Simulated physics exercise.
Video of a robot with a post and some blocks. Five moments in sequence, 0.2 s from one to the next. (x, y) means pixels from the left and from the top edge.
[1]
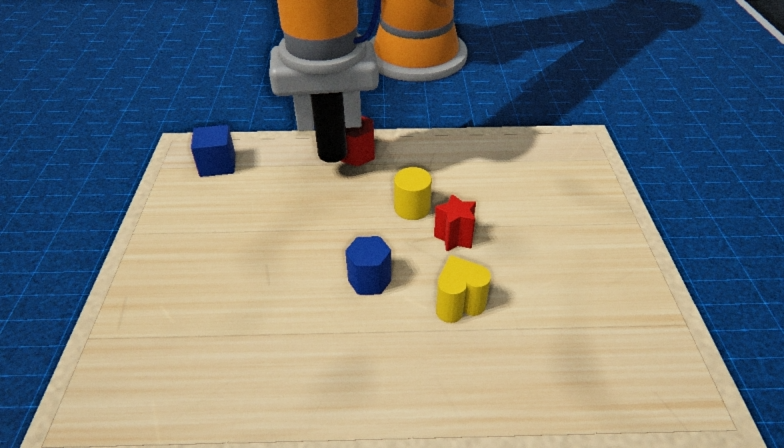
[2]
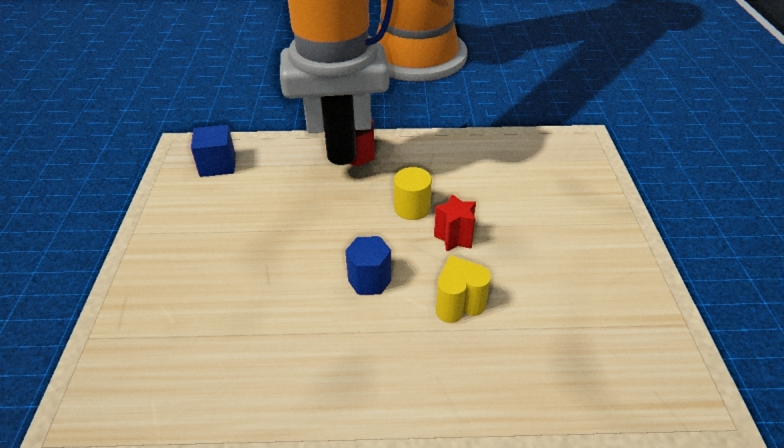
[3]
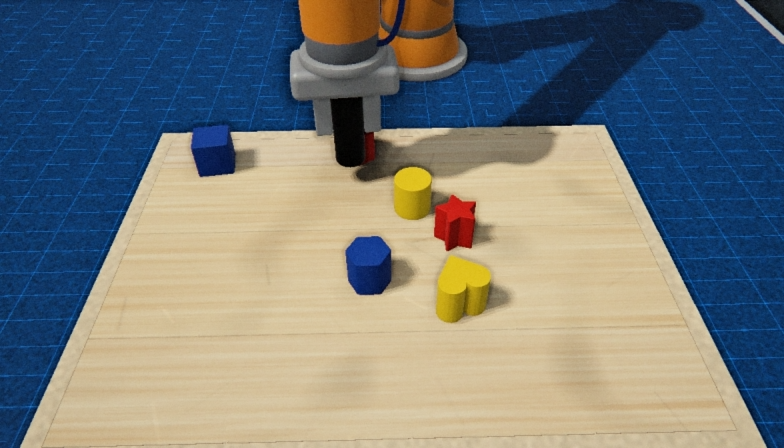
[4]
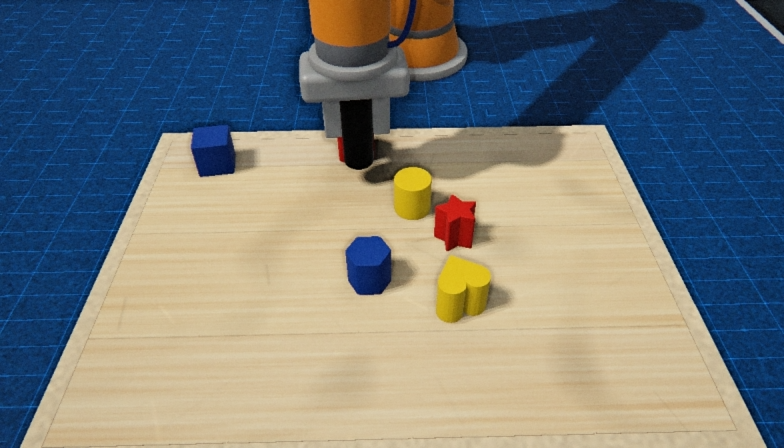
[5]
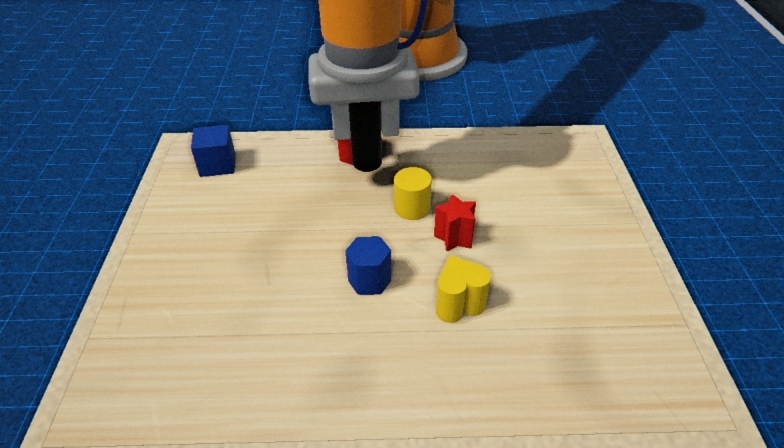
The clip shows a robot arm with a black post moving slowly right along the far edge of a wooden board, passing in front of a partly hidden red block, while the blue, yellow and red blocks stay still.
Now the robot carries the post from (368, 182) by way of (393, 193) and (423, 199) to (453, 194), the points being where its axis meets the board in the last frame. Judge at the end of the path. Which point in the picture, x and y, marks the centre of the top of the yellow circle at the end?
The centre of its top will be at (443, 191).
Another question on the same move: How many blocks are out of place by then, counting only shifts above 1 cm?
In total, one block gets moved by over 1 cm.
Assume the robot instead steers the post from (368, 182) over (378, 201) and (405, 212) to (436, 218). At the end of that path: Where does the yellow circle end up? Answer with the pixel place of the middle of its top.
The answer is (473, 184).
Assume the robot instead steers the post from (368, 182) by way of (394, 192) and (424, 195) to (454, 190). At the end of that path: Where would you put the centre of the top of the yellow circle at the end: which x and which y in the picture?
Its top middle is near (435, 187).
What follows on the original path. One third of the way, post (394, 176); yellow circle (417, 181).
Two thirds of the way, post (425, 181); yellow circle (439, 191); red star (461, 209).
At the end, post (454, 176); red hexagonal block still; yellow circle (443, 191); red star (463, 210), turned 15° clockwise.
